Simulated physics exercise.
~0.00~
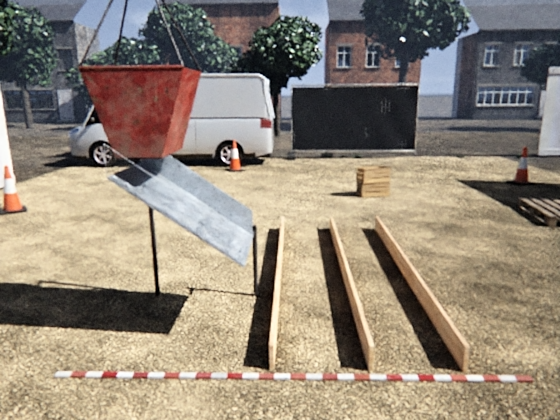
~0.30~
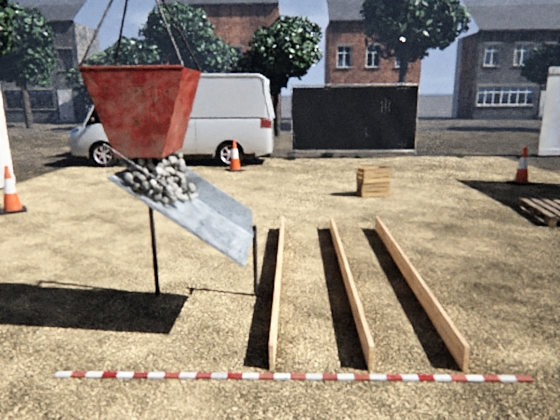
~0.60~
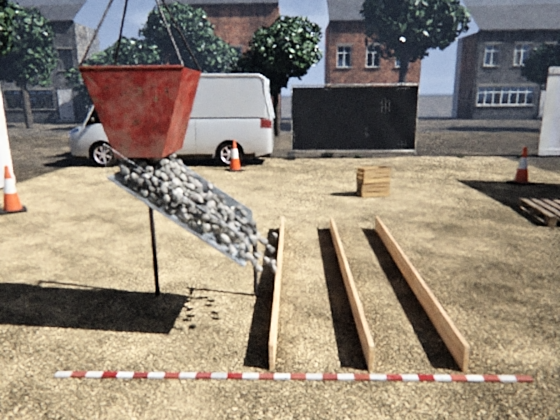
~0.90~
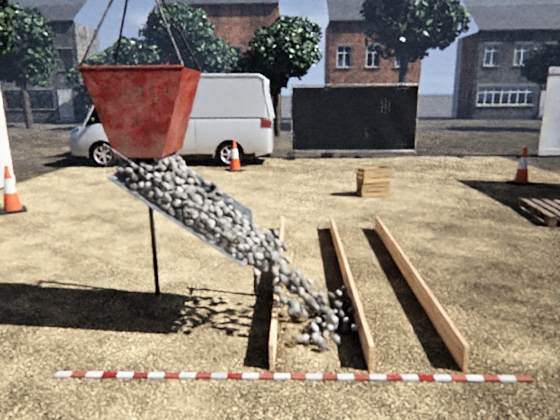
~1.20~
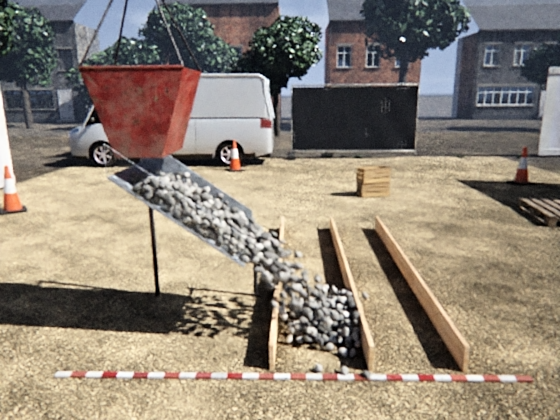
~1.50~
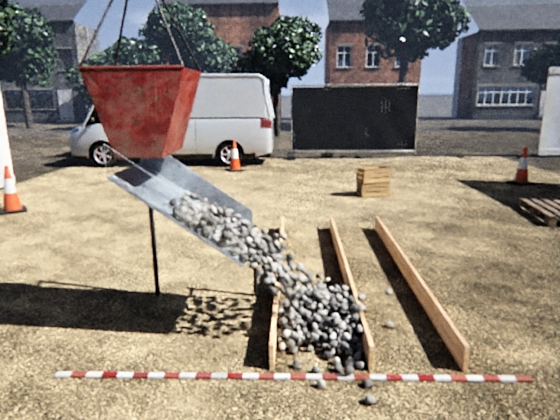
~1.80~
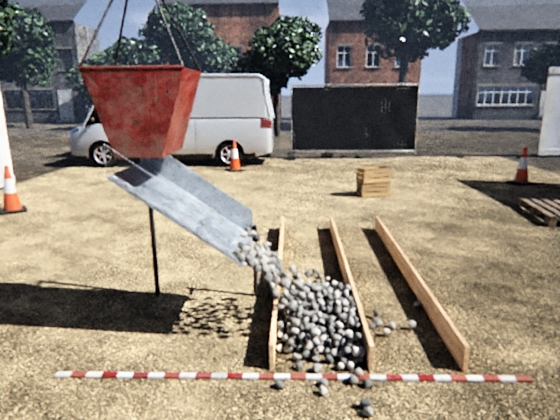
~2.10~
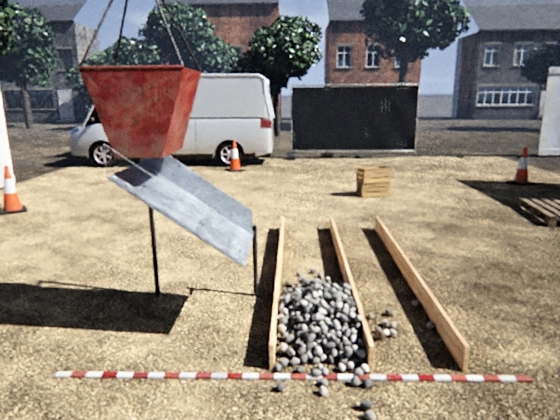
At the start, a red skip hangs still above a sloping steel chute on a sandy yard, with three wooden boards standing to its right and a white van behind. Grey stones drop from the bottom of the skip onto the steel and slide down to the right. They spill off the lower end, over the first board, and pile up in the left bay. As the chute empties, a few stones stray into the right bay and past the front, near the red and white strip. Finally the steel is bare, and nearly all the stones rest heaped in the left bay.
